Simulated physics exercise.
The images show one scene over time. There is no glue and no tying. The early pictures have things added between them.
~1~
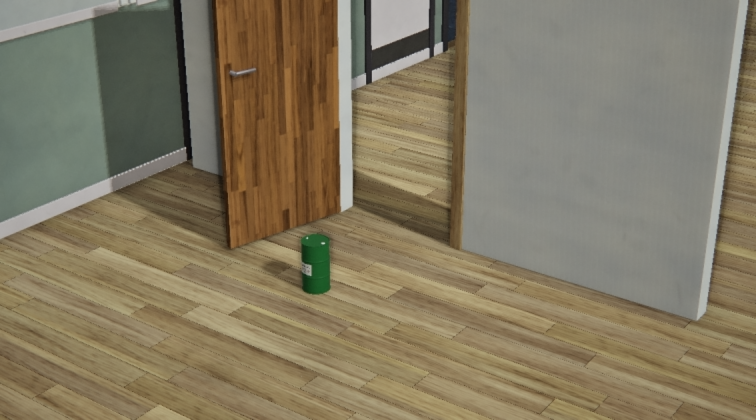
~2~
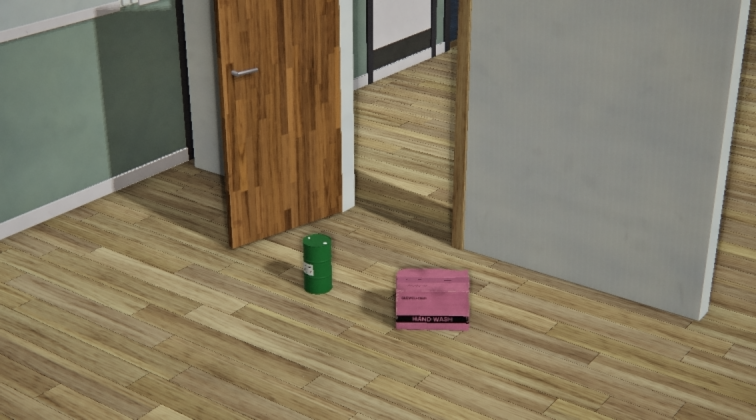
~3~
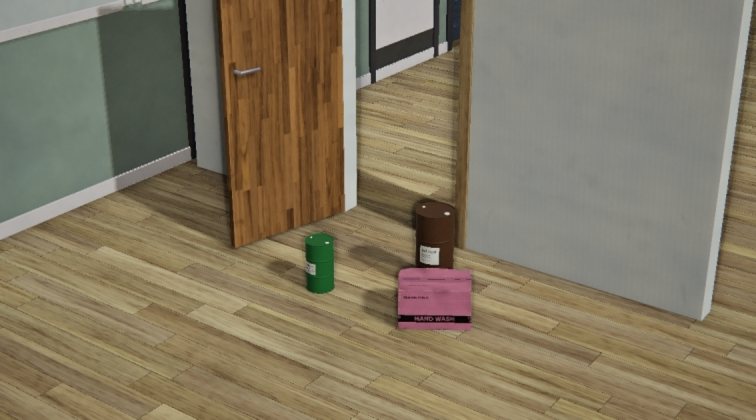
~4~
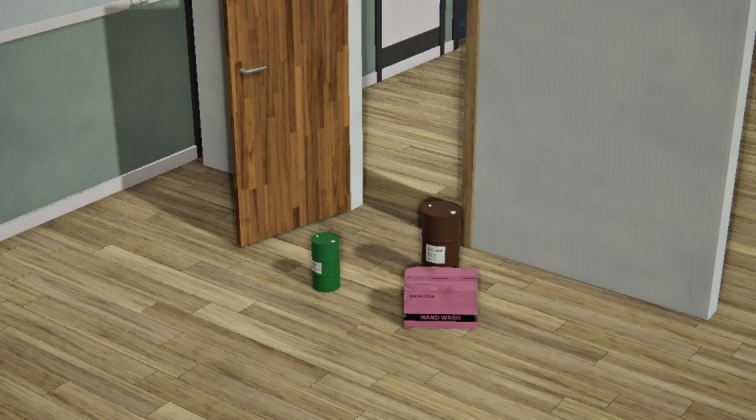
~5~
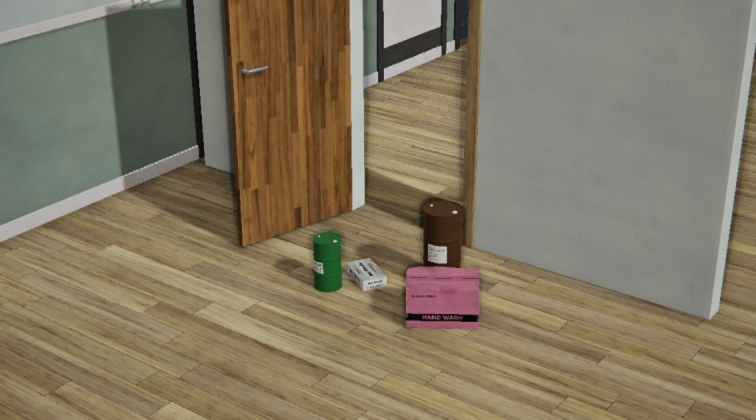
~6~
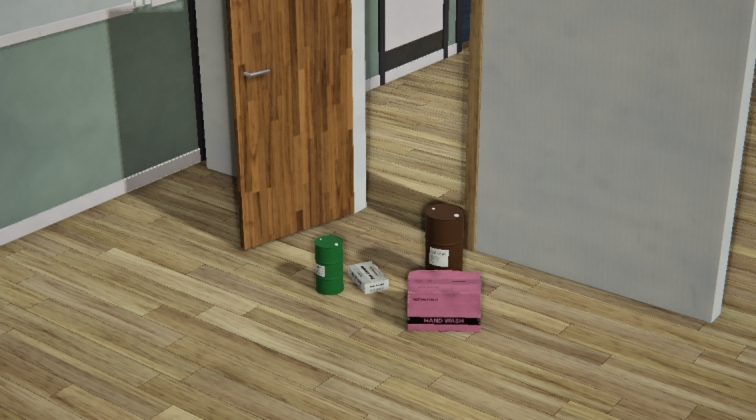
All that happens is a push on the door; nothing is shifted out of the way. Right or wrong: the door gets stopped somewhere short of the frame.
Wrong, it closes properly.
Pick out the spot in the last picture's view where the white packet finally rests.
Roughly (375, 280).
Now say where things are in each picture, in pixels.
The first frame shows door wide open and still; green canister (316, 264).
The second frame shows door wide open and still; pink parcel (432, 299); green canister (318, 264).
The third frame shows door wide open and still; brown canister (435, 248); pink parcel (434, 299).
The fourth frame shows door wide open and still; green canister (326, 262); brown canister (441, 246).
The fifth frame shows door wide open and still; pink parcel (442, 297); green canister (328, 262).
The sixth frame shows door wide open and still; white packet (368, 277); brown canister (444, 250).
Then, 1.10 s after the last picture, door at 70°.
Then, 1.90 s after the last picture, door at 35°; white packet slid a little near (375, 280).
At rest, door at 0°; all 4 in place. Seen from the same camera at the end, white packet near (375, 280).
